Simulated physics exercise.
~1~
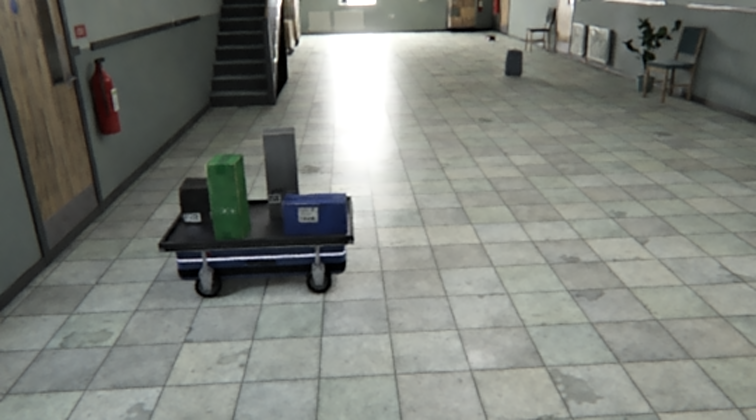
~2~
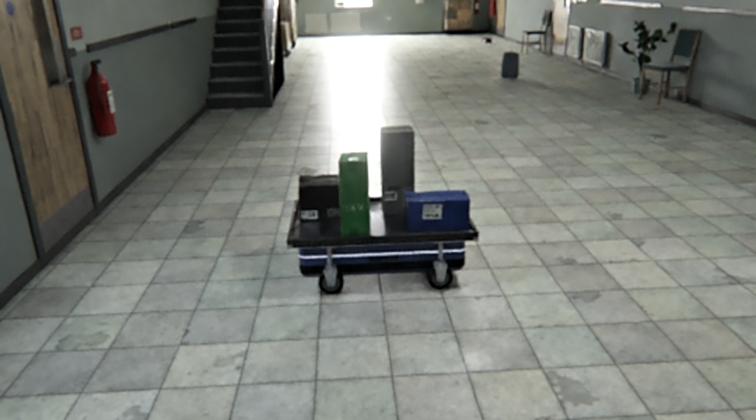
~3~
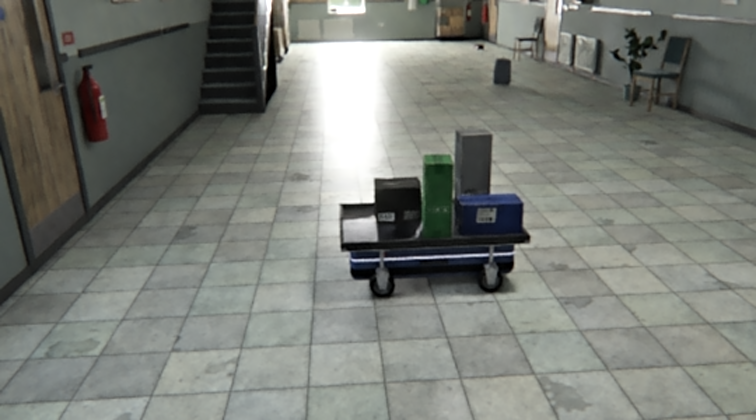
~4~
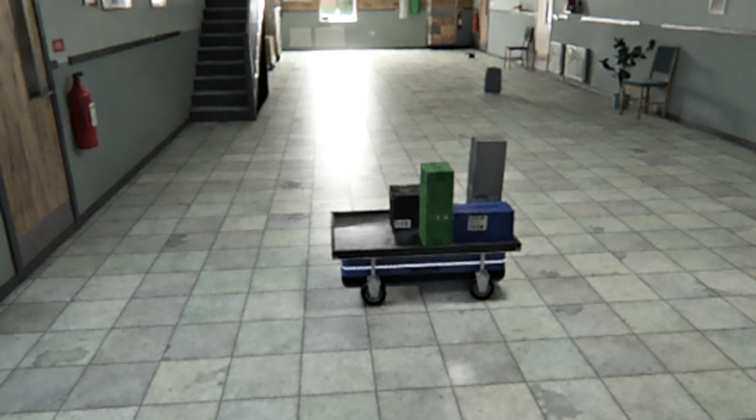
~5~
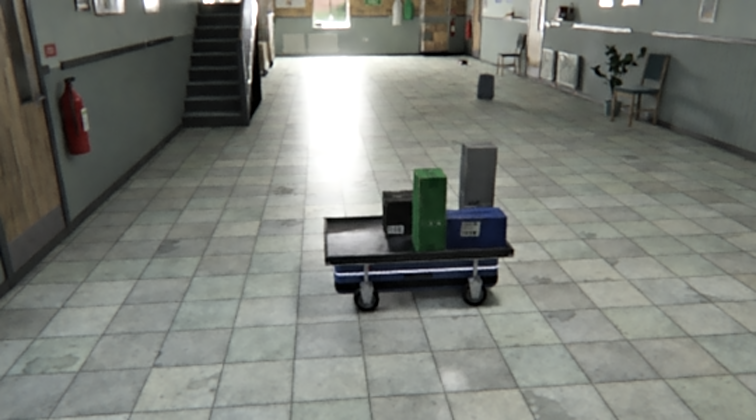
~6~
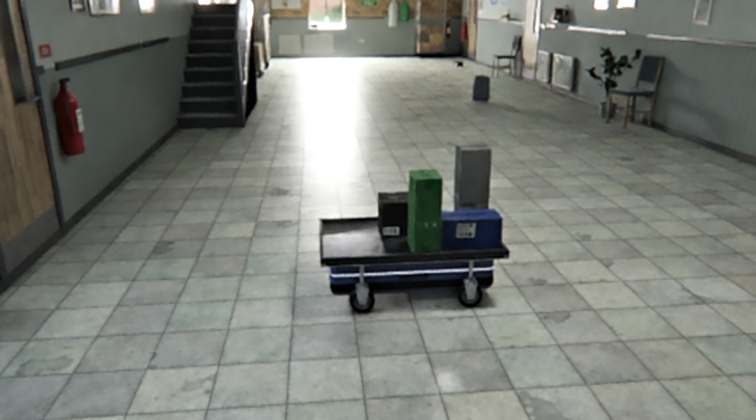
The clip opens on a flat cart in a tiled hall, carrying a black box, an upright green box, a tall grey box and a low blue parcel. The cart rolls to the right with its load still in place. As it comes to a halt, the black and green boxes slide right along the deck, leaving its left end bare. The grey box shifts right too, ending up behind the blue parcel, which keeps its place. Finally the cart stands still, with the green and grey boxes upright and everything still aboard.
